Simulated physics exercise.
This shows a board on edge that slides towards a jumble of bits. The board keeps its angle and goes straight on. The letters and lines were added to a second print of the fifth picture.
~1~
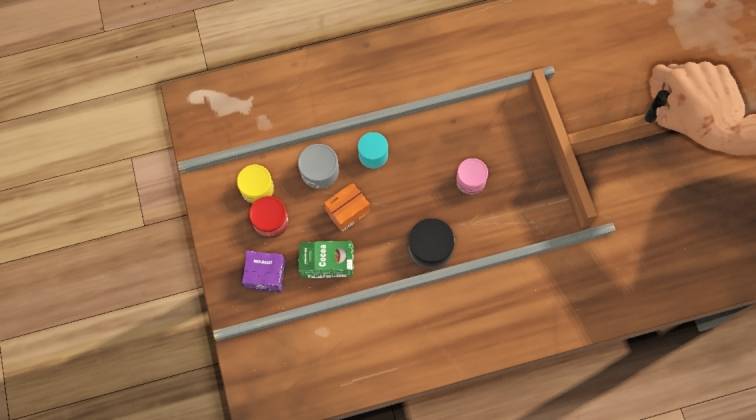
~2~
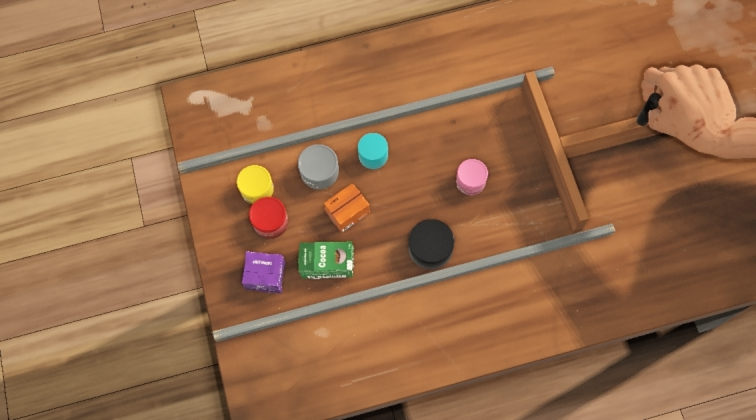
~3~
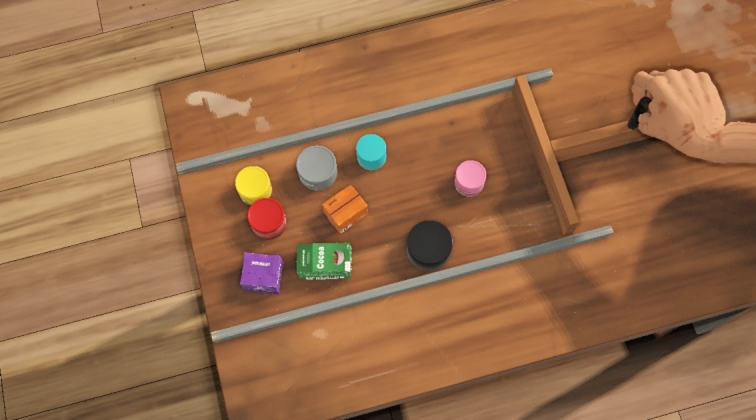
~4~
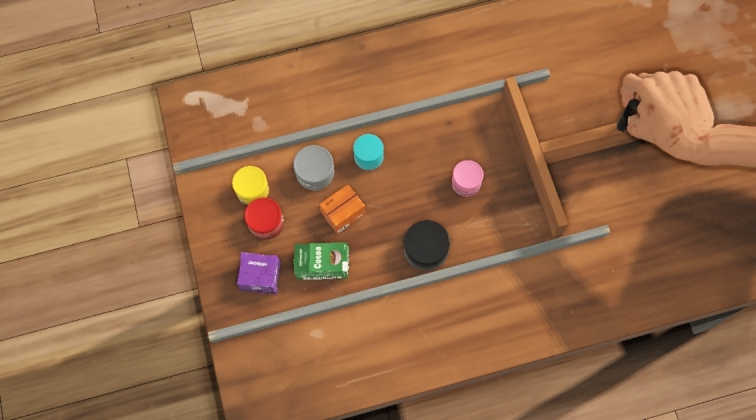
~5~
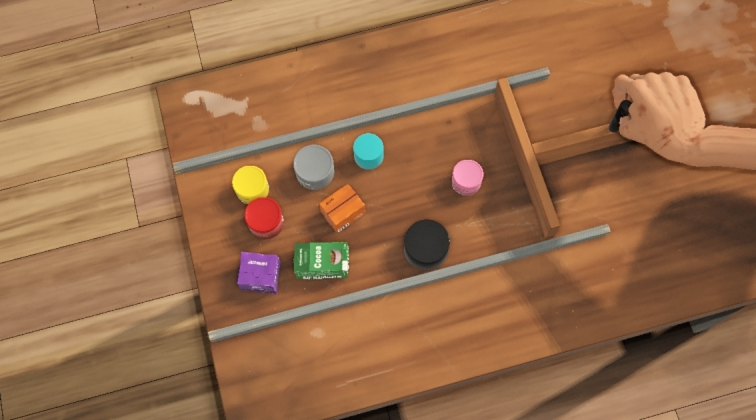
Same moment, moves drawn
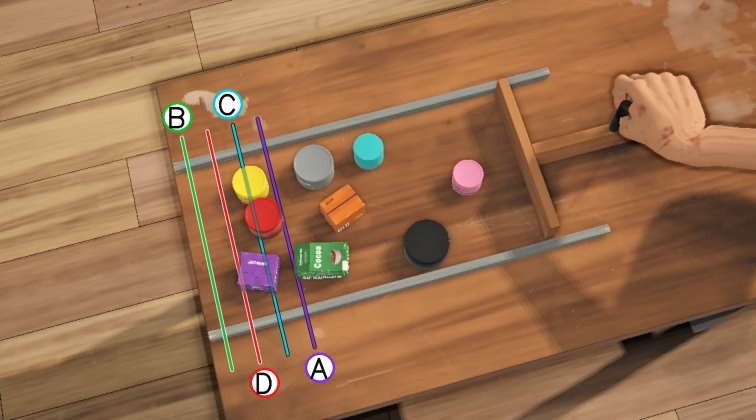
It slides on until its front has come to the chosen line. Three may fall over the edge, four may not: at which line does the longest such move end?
No farther than C.
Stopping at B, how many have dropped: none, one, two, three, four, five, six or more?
Six or more.
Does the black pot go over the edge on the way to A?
No.
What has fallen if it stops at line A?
The purple box.
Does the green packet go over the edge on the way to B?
By then, yes.
On the copy, A at (285, 228); B at (206, 248); C at (259, 234); D at (232, 241).
On C. First, board (432, 176); black pot (422, 246); pink jar (413, 193).
Then, board (335, 201); purple box (228, 276); yellow tub (236, 190).
Finally, board (259, 221); purple box over the edge; yellow tub over the edge; three fallen.
By contrast, A is within the limit but short; B drops nine; D drops five.
